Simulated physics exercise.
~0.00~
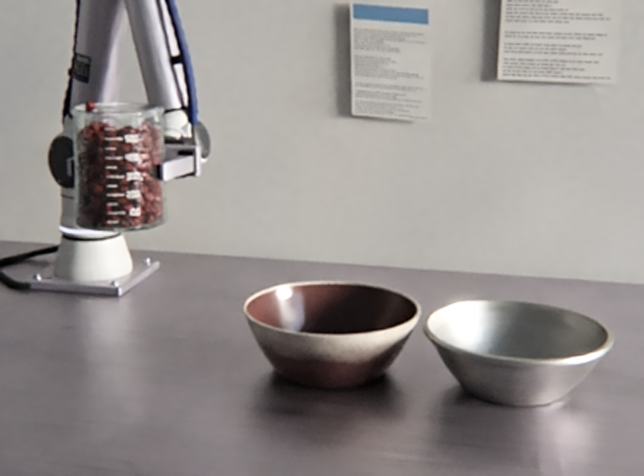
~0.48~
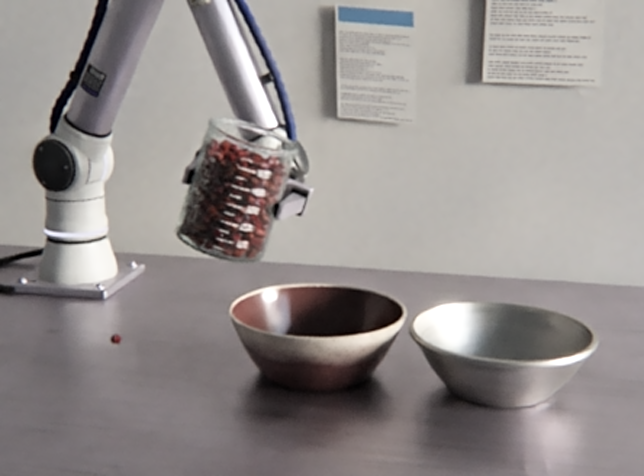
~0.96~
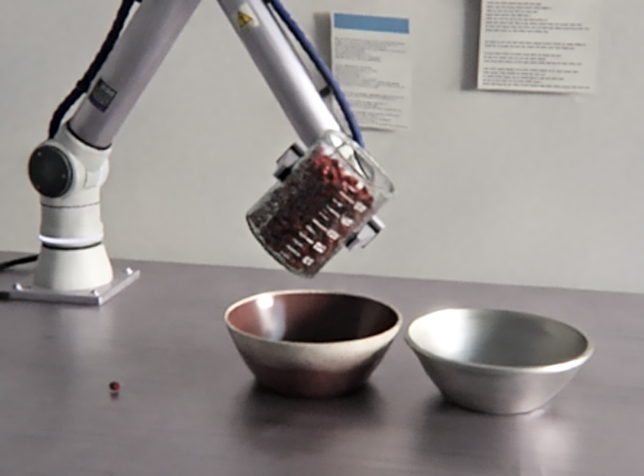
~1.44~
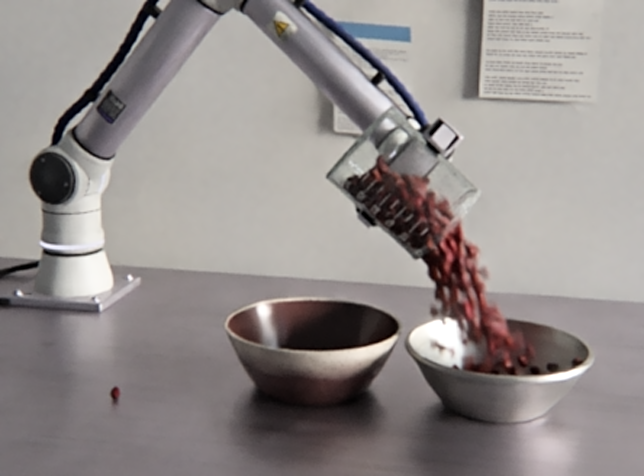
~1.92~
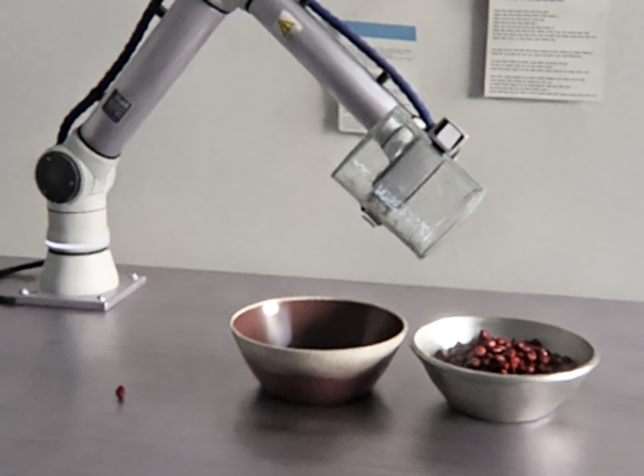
A robot arm carries a clear tumbler right and pours dark red beans into the silvery bowl.
